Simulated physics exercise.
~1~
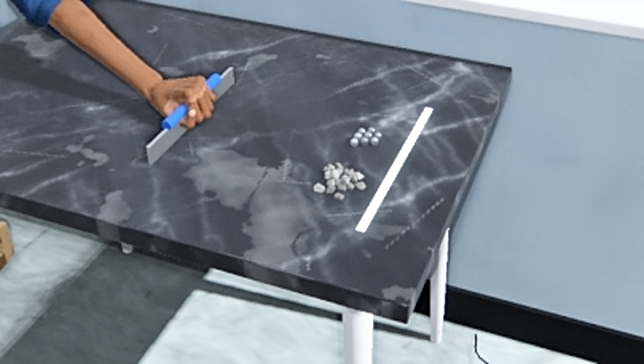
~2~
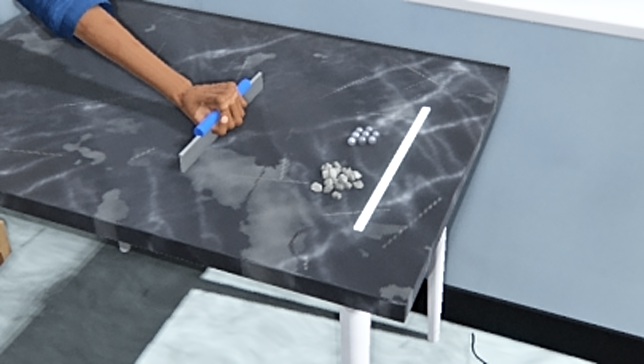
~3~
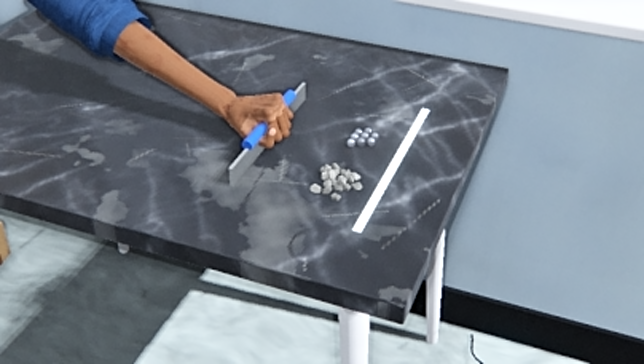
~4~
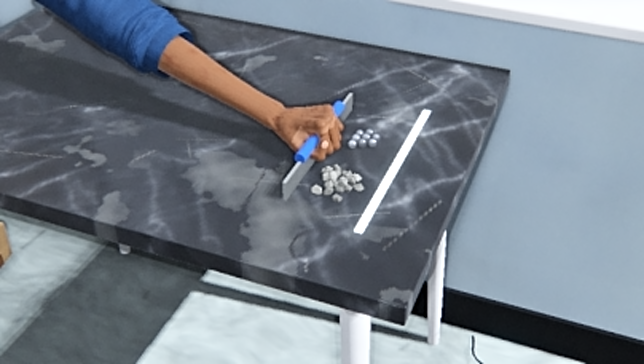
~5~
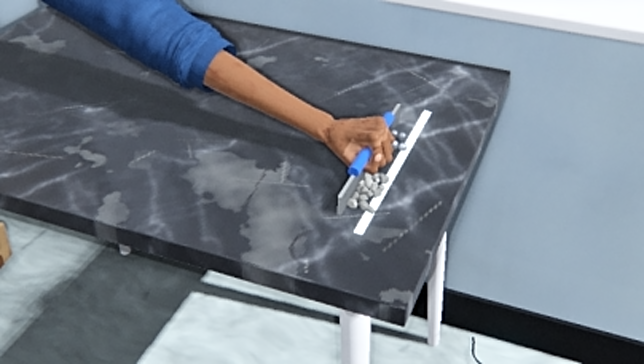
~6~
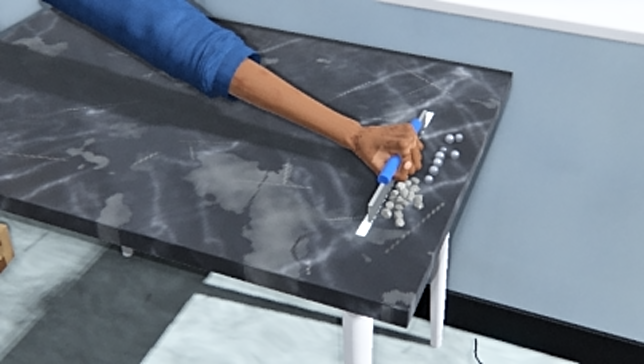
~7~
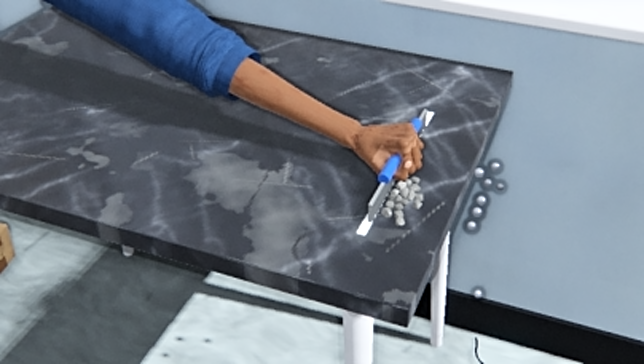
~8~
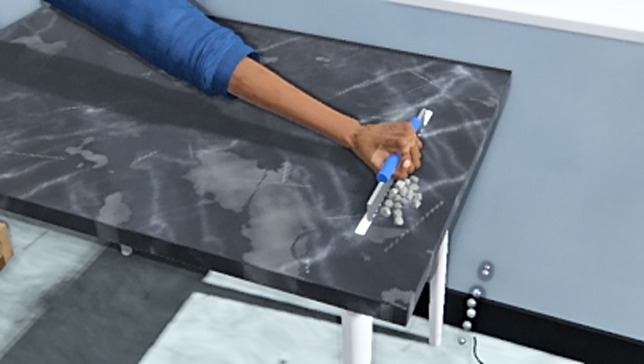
A hand slid a blue-handled scraper rightward across a dark marbled table, pushing a pile of pale pebbles and some small silvery balls up to a white strip, where it stopped; the pebbles stayed put while the balls rolled on and dropped off the edge.
